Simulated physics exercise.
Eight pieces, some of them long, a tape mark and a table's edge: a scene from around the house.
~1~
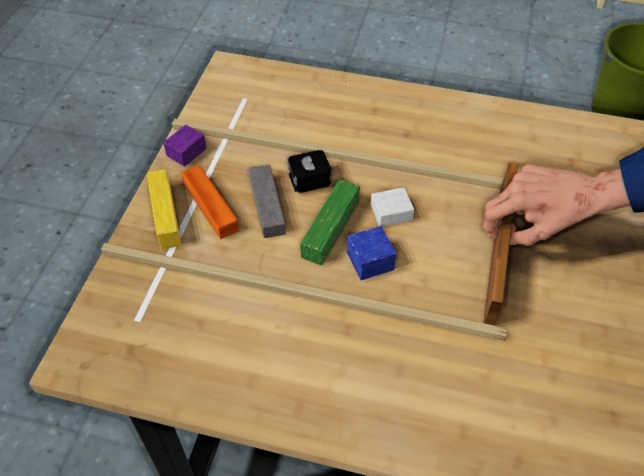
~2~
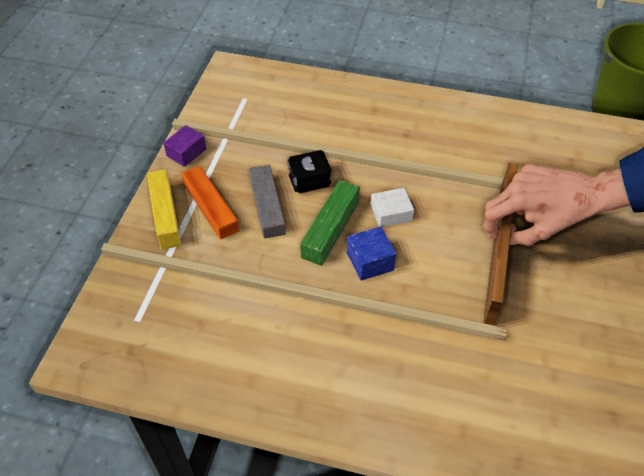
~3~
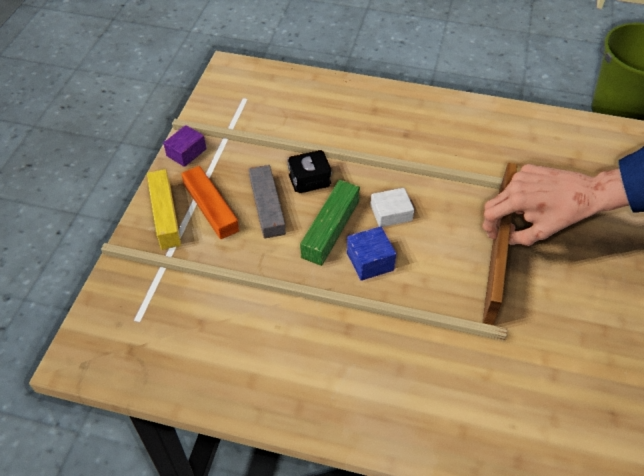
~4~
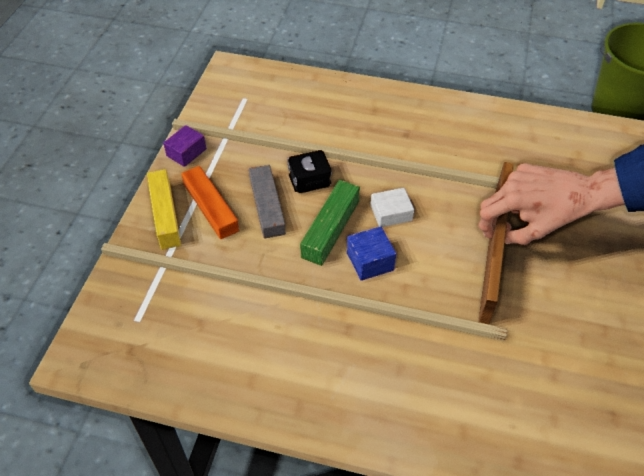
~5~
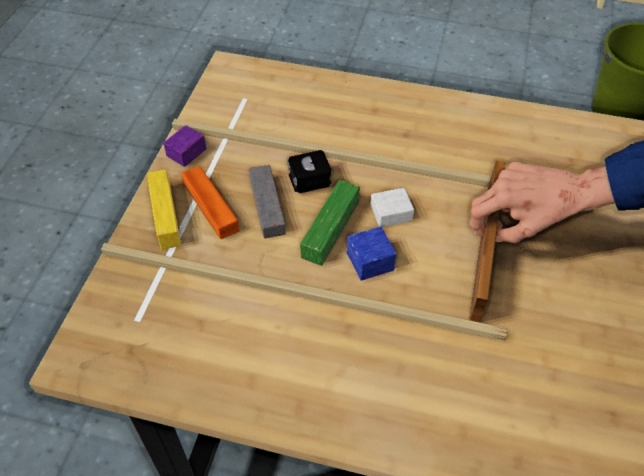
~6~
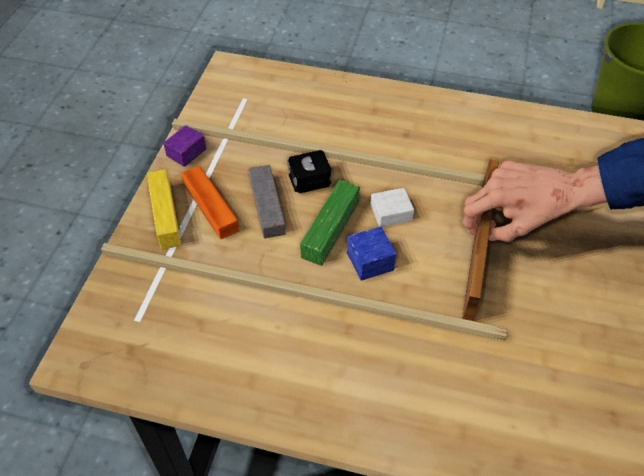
A hand slides a wooden board slightly left between two strips while eight colored blocks stay still.
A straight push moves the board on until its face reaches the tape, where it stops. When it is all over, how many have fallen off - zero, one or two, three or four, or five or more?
Watch it: A handful - three or four - go plunging down.
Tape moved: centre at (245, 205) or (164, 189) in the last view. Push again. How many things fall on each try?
In order, 0 then 5.
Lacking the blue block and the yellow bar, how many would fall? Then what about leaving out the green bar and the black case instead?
Well, the first time you'd get 2, and the next time 2.
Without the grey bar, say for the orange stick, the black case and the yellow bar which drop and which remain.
Note: Orange stick is off by the end; black case is on by the end; yellow bar is off by the end.
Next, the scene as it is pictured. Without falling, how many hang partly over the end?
Overhanging: 1.
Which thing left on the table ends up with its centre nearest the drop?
That's the purple block.
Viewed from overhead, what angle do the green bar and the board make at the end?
Roughly 0°.
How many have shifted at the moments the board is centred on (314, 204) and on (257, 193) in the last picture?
At the first spot the count is 6, and at the second it is 7.
Early on, none off yet; purple block at rest near (185, 146); yellow bar at rest near (164, 209); orange stick at rest near (210, 202).
Finally, the number that fall off is three or four; lost, grey bar, orange stick and yellow bar.
